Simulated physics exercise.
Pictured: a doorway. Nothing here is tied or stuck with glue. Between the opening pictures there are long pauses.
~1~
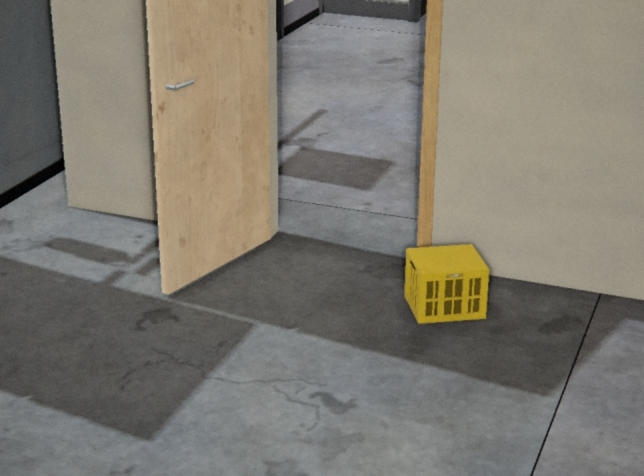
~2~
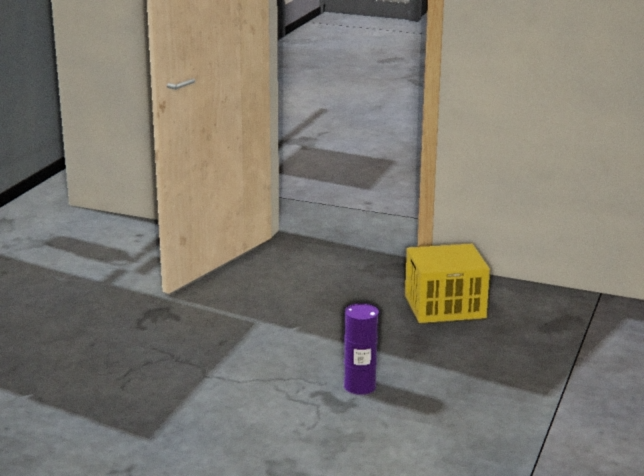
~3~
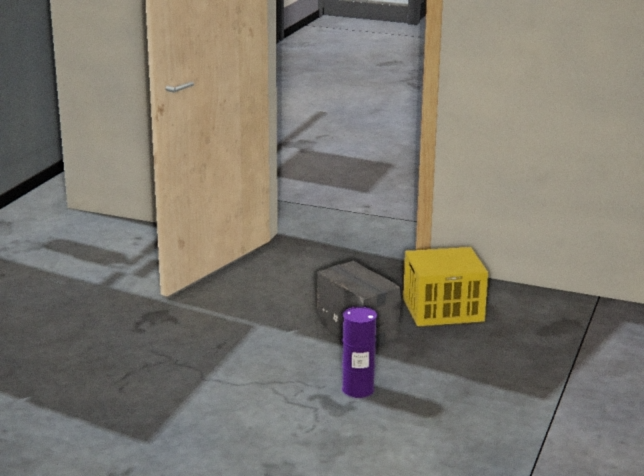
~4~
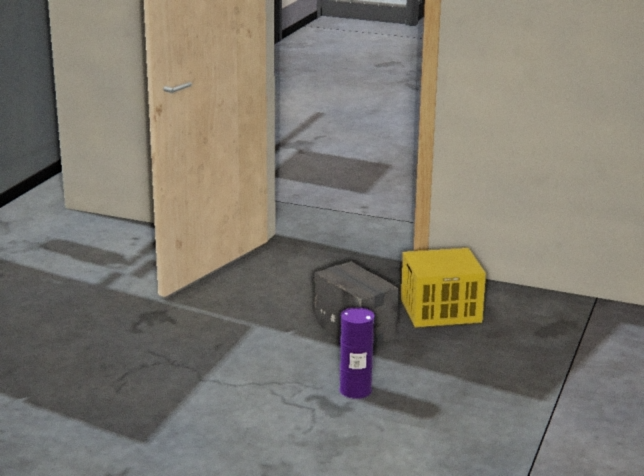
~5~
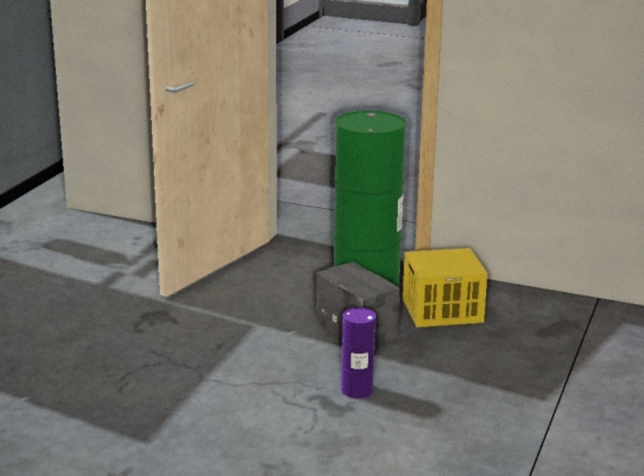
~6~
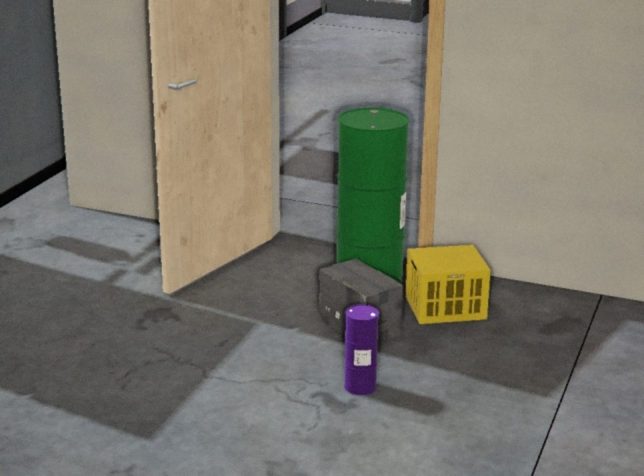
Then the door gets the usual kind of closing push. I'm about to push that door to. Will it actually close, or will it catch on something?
The attempt is thwarted.
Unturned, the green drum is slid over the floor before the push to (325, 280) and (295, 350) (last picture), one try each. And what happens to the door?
First, it gets caught partway; second, it swings home.
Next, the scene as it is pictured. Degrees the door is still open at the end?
Near 40° open.
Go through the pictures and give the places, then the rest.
Door wide open and still, in the first picture.
Door wide open and still; purple canister (361, 349), in the second picture.
Door wide open and still; yellow crate (445, 286); purple canister (359, 353), in the third picture.
Door wide open and still; grey box (356, 306); yellow crate (442, 287), in the fourth picture.
Door wide open and still; purple canister (358, 353); grey box (357, 306), in the fifth picture.
Door wide open and still; green drum (371, 205); yellow crate (447, 284), in the sixth picture.
Then, 0.70 s past the last view, door 84° open.
Then, 1.10 s past the last view, door 60° open.
Finally, door 40° open; all 4 still in place. Final places as the last picture's camera would see them, green drum near (372, 205).
